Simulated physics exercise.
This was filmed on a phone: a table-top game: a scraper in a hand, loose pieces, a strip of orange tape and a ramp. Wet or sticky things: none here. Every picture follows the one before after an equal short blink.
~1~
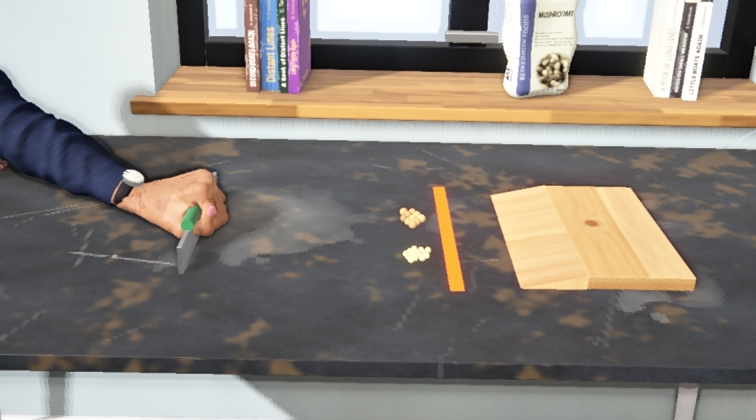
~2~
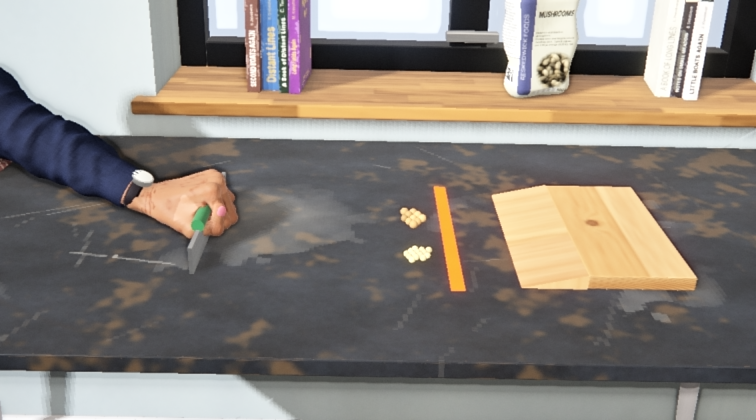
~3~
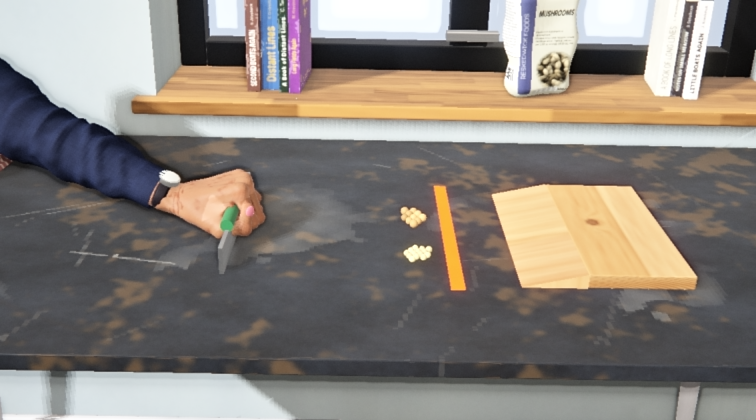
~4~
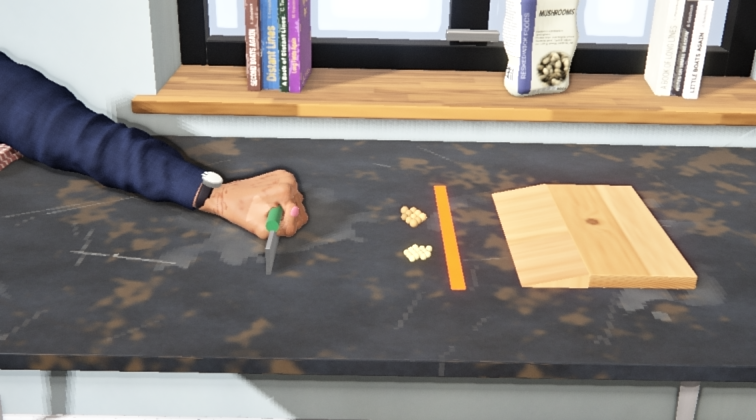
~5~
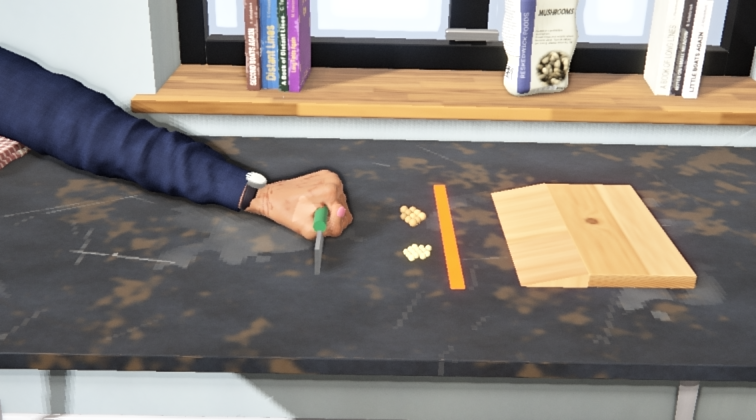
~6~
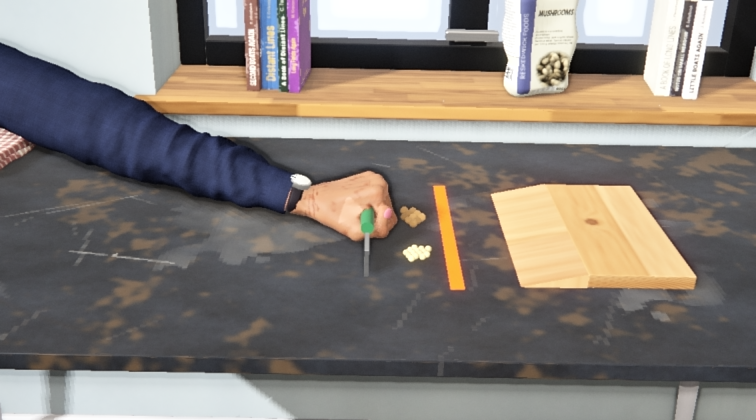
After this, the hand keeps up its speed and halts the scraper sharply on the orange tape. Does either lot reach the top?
The front lot? It clears the top, partly. The Back lot? It clears the top, partly.
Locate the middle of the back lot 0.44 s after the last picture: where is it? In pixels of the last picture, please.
Around (667, 213).
Then, 0.07 s later than the last frame, scraper still moving, near (422, 209); front lot every one short of the ramp; back lot every one short of the ramp.
Then, 0.16 s later than the last frame, scraper stopped at the orange tape; front lot roughly half on the ramp, roughly half short of the ramp; back lot roughly half on the ramp, roughly half short of the ramp.
Then, 0.44 s later than the last frame, scraper stopped at the orange tape; front lot every one past the top; back lot every one past the top.
When it is over, scraper stopped at the orange tape; front lot every one past the top; back lot every one past the top.
